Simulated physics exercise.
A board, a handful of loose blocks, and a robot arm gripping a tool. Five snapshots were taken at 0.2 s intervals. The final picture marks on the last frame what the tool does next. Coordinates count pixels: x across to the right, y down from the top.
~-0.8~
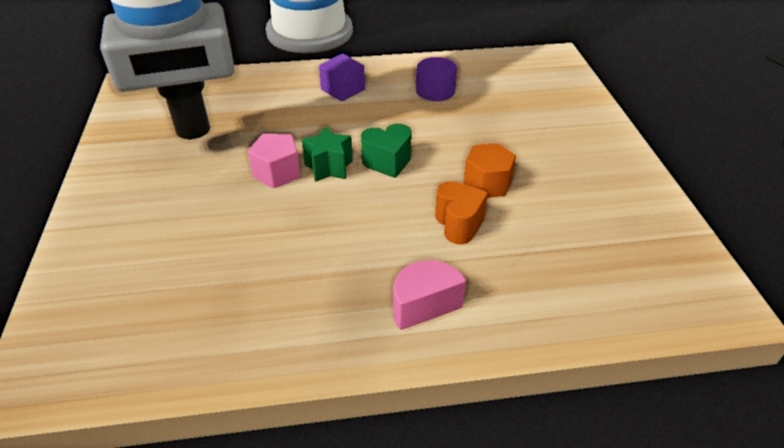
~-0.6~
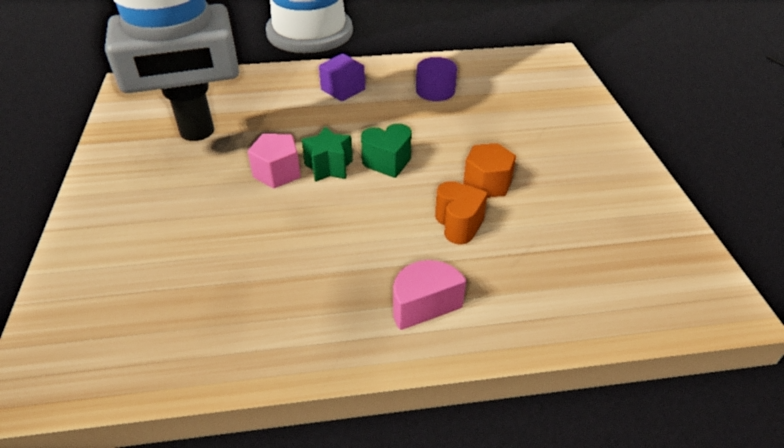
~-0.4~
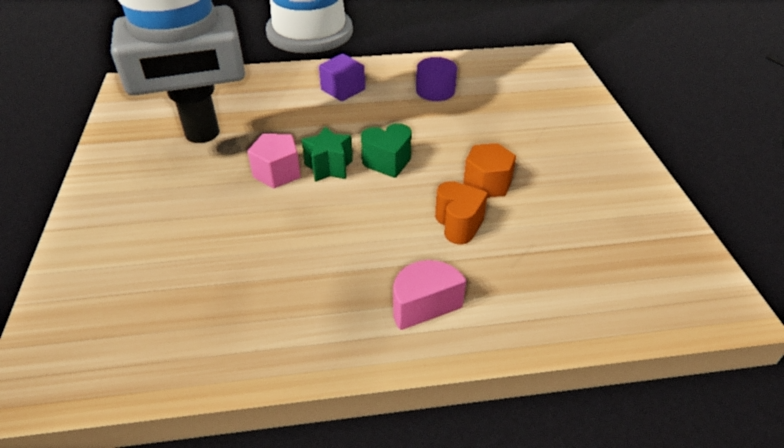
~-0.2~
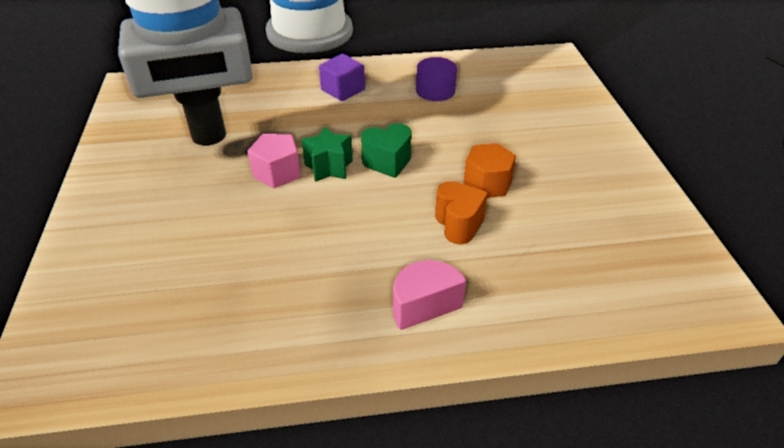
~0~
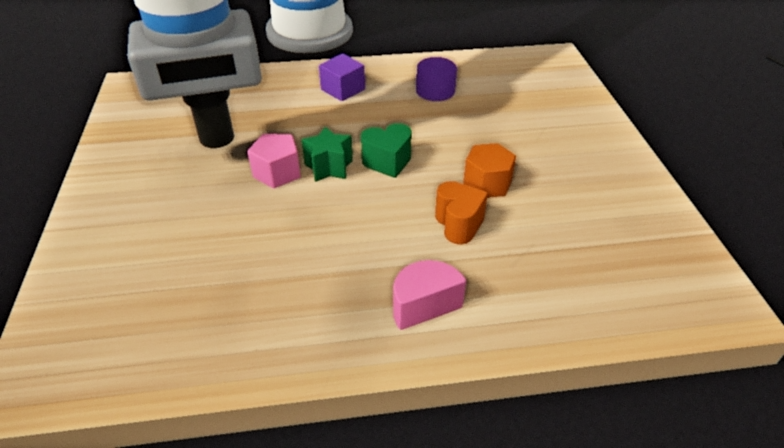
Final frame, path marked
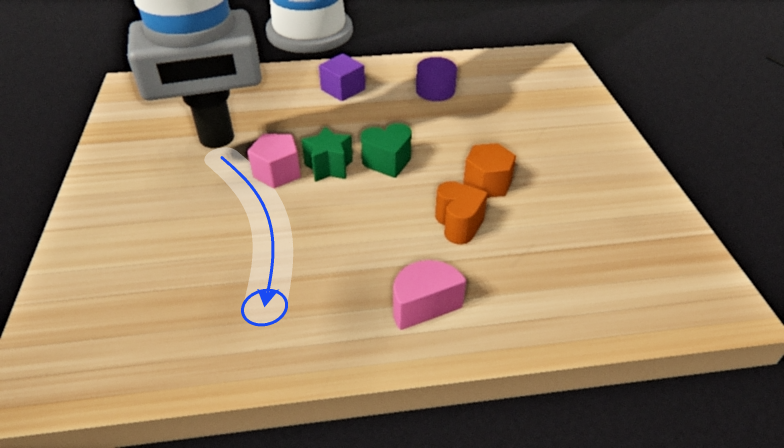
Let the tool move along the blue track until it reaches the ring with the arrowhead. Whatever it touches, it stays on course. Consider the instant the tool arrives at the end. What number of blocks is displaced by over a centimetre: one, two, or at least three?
Moved: 1.
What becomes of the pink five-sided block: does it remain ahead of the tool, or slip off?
The pink five-sided block won't stay at the front of the tool.
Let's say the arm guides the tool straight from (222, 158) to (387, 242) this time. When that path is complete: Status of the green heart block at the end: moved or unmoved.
The push reaches it.
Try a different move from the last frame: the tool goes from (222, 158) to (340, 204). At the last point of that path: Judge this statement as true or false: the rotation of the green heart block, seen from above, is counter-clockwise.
The claim does not hold.
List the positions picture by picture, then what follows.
Tip of the tool (193, 130), middles of tops, pink five-sided block (273, 146), green star-shaped block (327, 141), in the first frame.
Tool (197, 132), nothing pushed, in the second frame.
Tool (203, 134), nothing pushed, in the third frame.
Tool (209, 136), nothing pushed, in the fourth frame.
Tool (217, 139), pink five-sided block (273, 146), green star-shaped block (327, 141), in the fifth frame.
The line goes from (222, 158) by way of (256, 193) and (273, 243) to (265, 307).
What follows on the original path. One third of the way, tool (253, 175); pink five-sided block (288, 153), turned 55° anticlockwise.
Two thirds of the way, tool (269, 224); pink five-sided block (288, 153), turned 55° anticlockwise.
At the end, tool (260, 288); pink five-sided block (288, 153), turned 55° anticlockwise; green star-shaped block unmoved.
